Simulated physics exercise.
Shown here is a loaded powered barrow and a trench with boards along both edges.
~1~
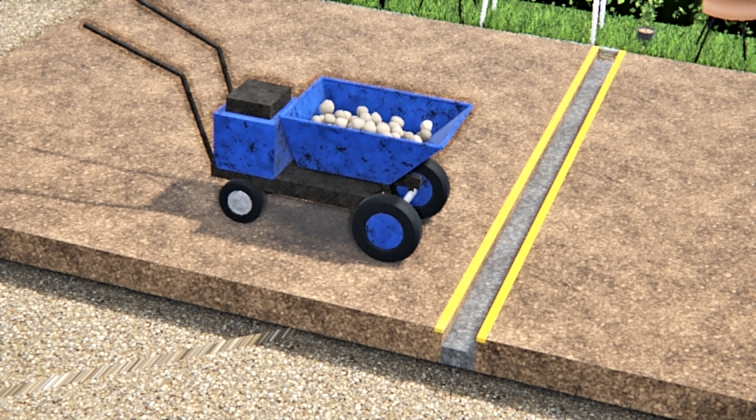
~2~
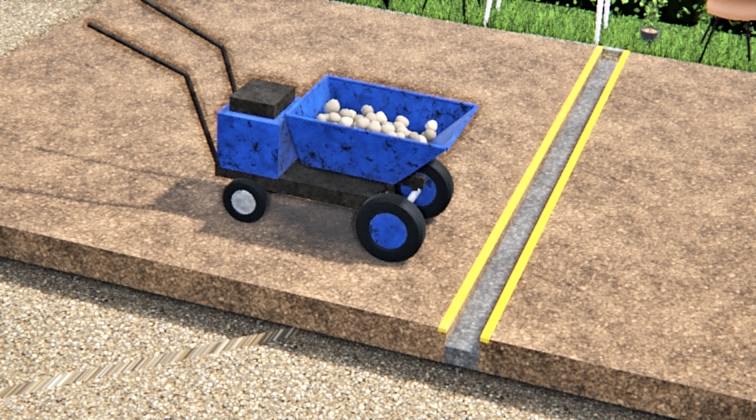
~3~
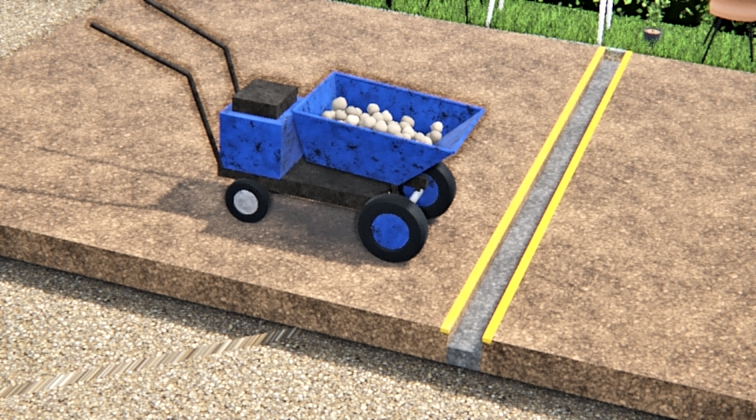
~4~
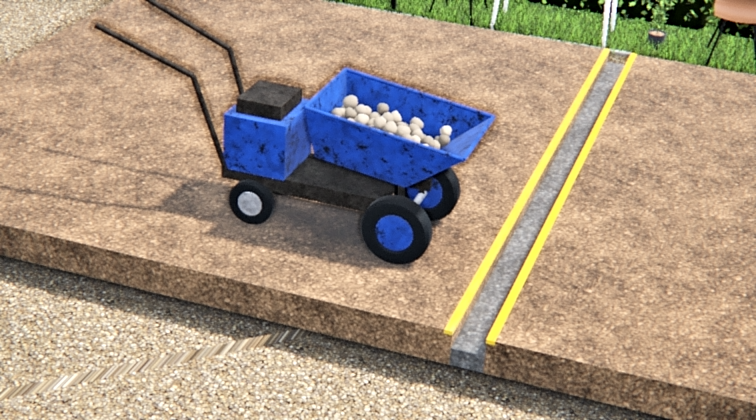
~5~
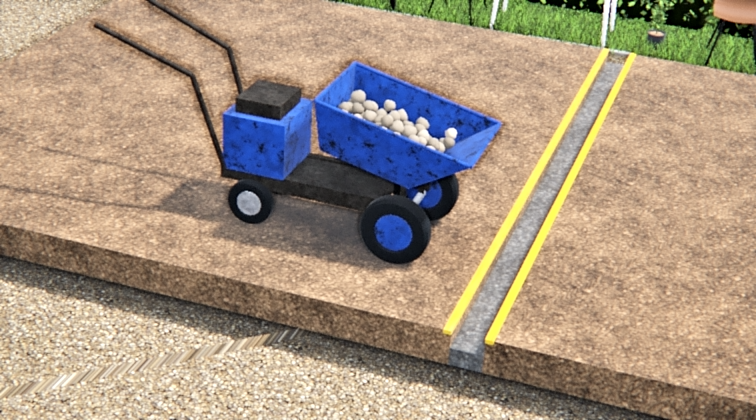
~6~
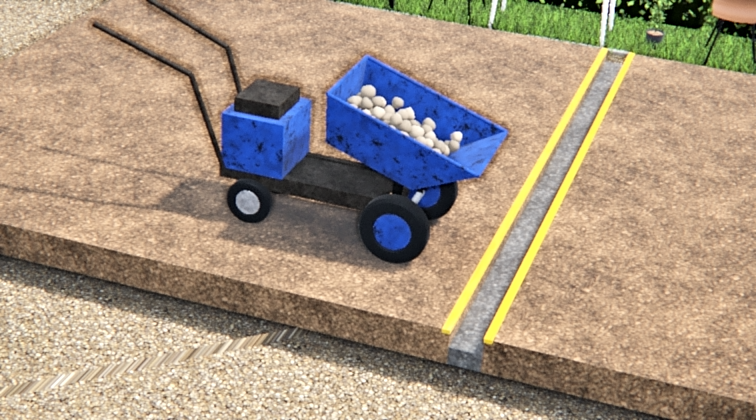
Blue powered barrow loaded with pale round pebbles standing left of a yellow-edged trench, its skip gradually tilting forward to the right.
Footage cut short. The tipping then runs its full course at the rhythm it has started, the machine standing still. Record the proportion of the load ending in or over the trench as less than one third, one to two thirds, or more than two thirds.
Proportion recorded: Less than one third.
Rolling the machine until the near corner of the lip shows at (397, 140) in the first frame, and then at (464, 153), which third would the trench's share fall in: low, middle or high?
One to two thirds; then below one third.
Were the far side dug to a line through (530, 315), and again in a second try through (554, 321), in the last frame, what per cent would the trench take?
The first try gives 60 percent, then the second gives 80 percent.
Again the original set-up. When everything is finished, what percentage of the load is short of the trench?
Estimate: Around 0 per cent.
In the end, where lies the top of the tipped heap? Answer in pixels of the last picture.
The peak ends up near (546, 261).
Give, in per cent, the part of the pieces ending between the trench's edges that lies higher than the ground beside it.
25 in a hundred.
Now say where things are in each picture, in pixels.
Lip of the skip near (441, 148), level; top of the load near (360, 124), river pebbles; first edge of the trench near (456, 298); far edge near (496, 308), the trench under half as wide as the skip, and about half as deep as wide, in the first picture.
Lip of the skip near (446, 149), level; top of the load near (356, 132), in the second picture.
Lip of the skip near (453, 153), tipped barely; top of the load near (362, 131), in the third picture.
Lip of the skip near (463, 160), tipped a little; top of the load near (363, 120), in the fourth picture.
Lip of the skip near (470, 167), tipped a little; top of the load near (370, 117), in the fifth picture.
Lip of the skip near (477, 176), tipped clearly; top of the load near (366, 116); first edge of the trench near (463, 300); far edge near (504, 309), in the sixth picture.
Shortly afterwards, skip tipped steeply; the whole lot in the skip.
Next, skip tipped right over; all but a few in the skip; only a few in or heaped over the trench; a little beyond it.
Some moments later, skip tipped right over; near a third in the skip; a little in or heaped over the trench; near half beyond it.
In the end, skip tipped right over; near a third in the skip; a little in or heaped over the trench; near half beyond it.
